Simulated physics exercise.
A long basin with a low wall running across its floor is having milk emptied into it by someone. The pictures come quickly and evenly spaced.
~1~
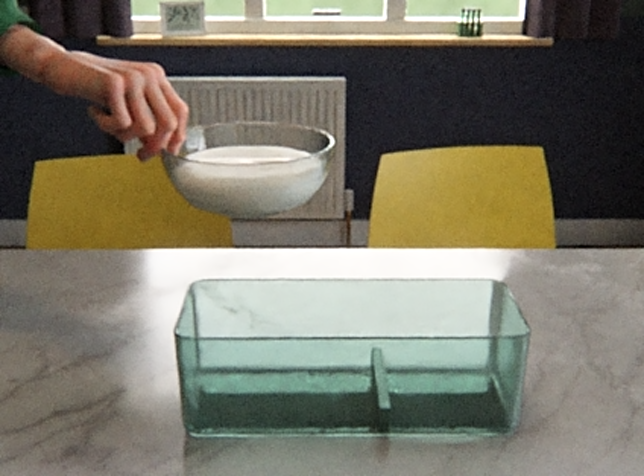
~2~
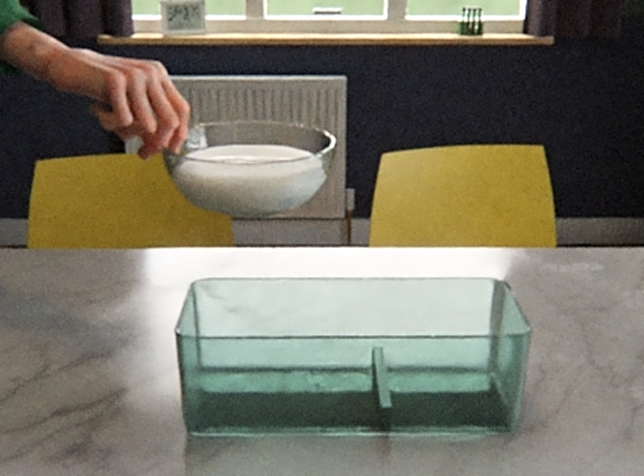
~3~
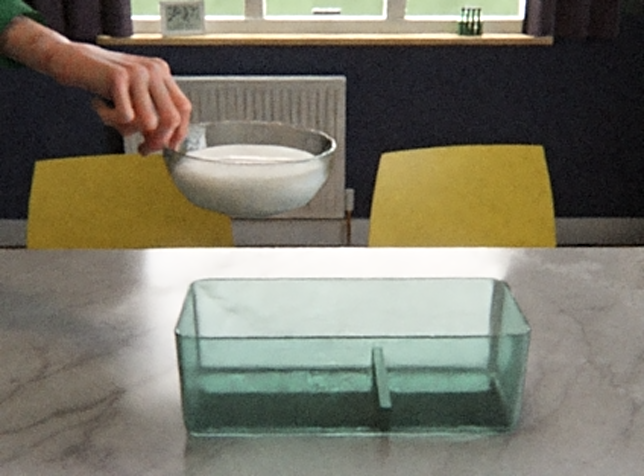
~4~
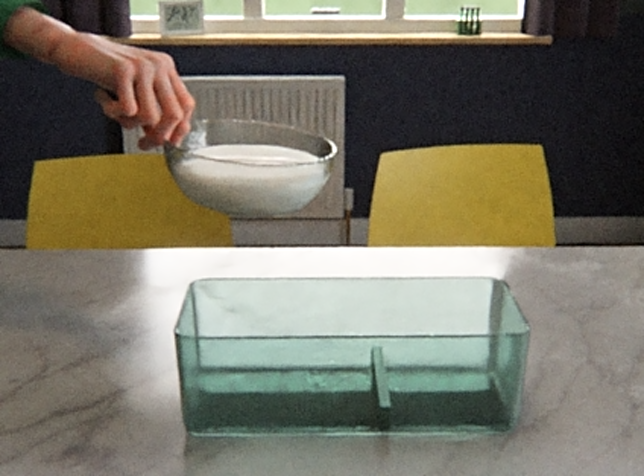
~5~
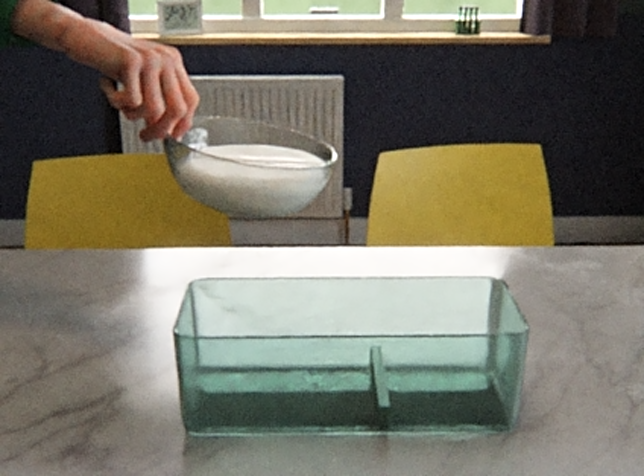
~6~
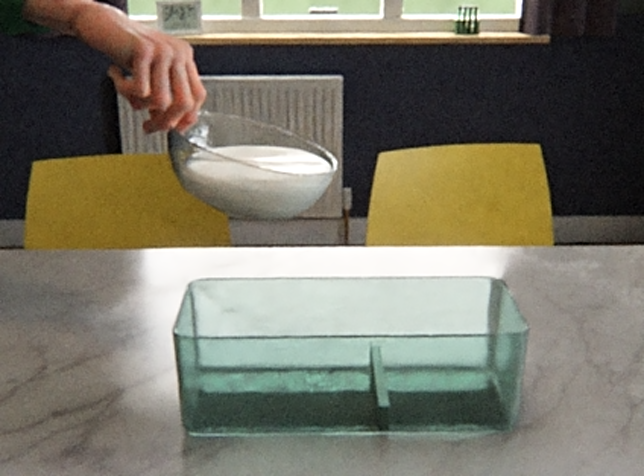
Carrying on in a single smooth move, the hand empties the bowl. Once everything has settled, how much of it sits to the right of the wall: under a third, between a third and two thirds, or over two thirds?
I expect the share right of the wall to be at least a third but at most two thirds.
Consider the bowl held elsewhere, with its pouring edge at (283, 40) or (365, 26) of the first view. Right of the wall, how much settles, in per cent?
First try: 25 percent; second try: 75 percent.
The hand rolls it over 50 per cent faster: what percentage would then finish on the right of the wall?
It comes to around 45 per cent.
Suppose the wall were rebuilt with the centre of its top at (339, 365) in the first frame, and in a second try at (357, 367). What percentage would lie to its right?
That'd be about 85 percent for the first and about 75 percent for the other.
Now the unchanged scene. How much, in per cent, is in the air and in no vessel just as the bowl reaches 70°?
Something close to 35 percent of it.
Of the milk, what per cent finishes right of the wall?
It comes to 55 per cent or so.
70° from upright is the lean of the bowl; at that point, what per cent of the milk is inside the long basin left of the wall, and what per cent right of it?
Left 5, right 25.
A moment on, the tilt is 70° and 34 per cent is still to pour, 6 is left of the wall and 25 right of it.
Next, the tilt is 103° and 0 per cent is still to pour, 43 is left of the wall and 54 right of it.
Then the tilt is 110° and 0 per cent is still to pour, 44 is left of the wall and 55 right of it.
Later the tilt is 110° and 0 per cent is still to pour, 44 is left of the wall and 55 right of it.
At rest 44 per cent lies left of the wall, 55 right of it and 0 outside.
